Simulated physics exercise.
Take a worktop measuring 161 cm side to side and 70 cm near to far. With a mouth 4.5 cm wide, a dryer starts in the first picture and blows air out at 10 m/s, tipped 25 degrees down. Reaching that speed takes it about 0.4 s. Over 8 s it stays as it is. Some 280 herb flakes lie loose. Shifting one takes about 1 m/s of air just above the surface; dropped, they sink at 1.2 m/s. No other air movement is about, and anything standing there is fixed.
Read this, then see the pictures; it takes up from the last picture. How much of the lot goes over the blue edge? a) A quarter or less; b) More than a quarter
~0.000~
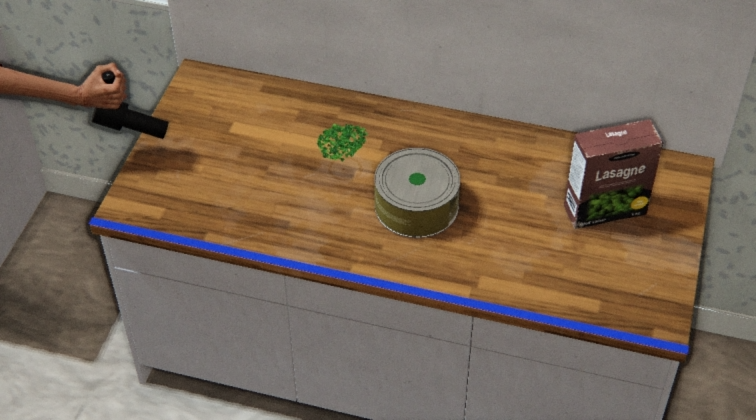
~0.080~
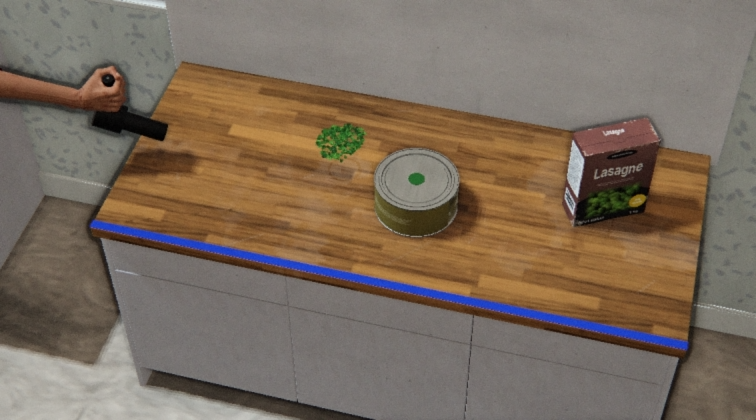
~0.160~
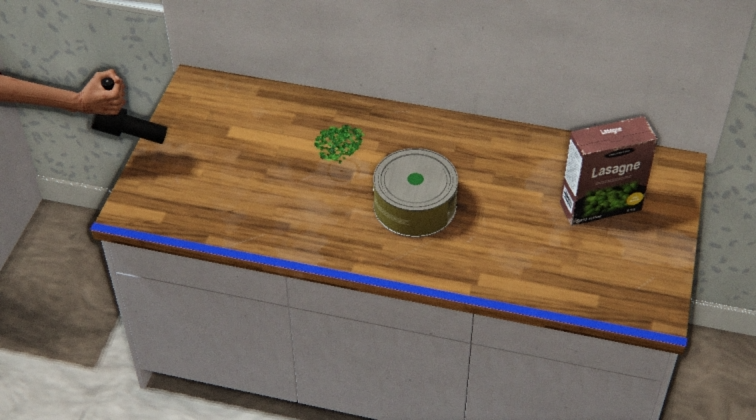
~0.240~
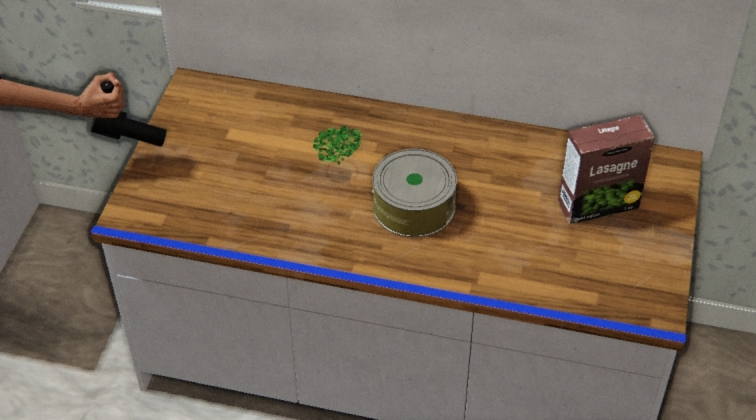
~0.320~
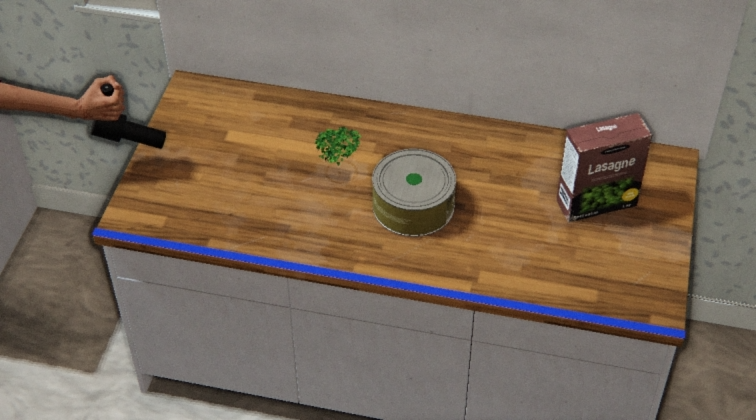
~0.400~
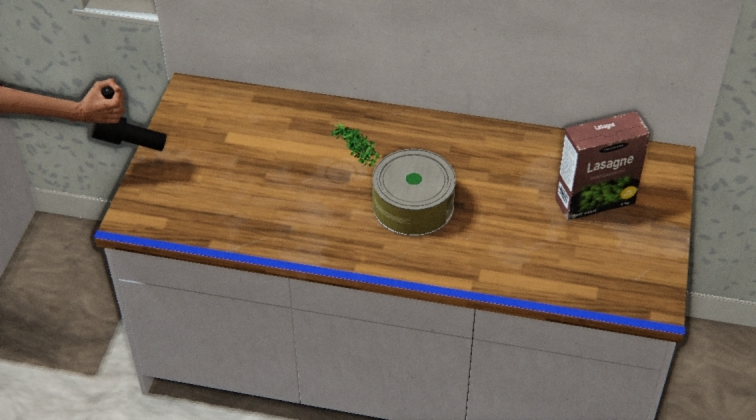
a.
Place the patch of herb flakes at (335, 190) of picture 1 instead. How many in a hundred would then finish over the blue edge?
In that case some 40 per cent.
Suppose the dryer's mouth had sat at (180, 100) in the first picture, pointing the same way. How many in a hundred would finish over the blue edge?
Estimate: About 0 %.
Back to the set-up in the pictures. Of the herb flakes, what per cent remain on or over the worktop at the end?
My guess is near 5 per cent.
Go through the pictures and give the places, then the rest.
In the first picture, the middle of the herb flakes is near (341, 141), none has stirred yet and the mouth of the dryer is at (166, 130).
In the second picture, the middle of the herb flakes is near (339, 141), none has stirred yet and the blue edge is centred on (376, 286).
In the third picture, the middle of the herb flakes is near (338, 142), none has stirred yet, the top of a large tin is at (416, 179) and the top of a carton is at (614, 135).
In the fourth picture, the middle of the herb flakes is near (336, 143) and none has stirred yet.
In the fifth picture, the middle of the herb flakes is near (335, 144) and none has stirred yet.
In the sixth picture, the middle of the herb flakes is near (358, 143), the farthest in sight from the dryer is at (378, 155) and about 80 % have left their places.
After 1.6 s, 0 % are over the blue edge; 55 % have settled or left.
After 2.6 s, 0 % are over the blue edge; 93 % have settled or left.
After 4.4 s, 0 % are over the blue edge; 94 % have settled or left.
After 8.0 s, at the end, 0 % are over the blue edge.
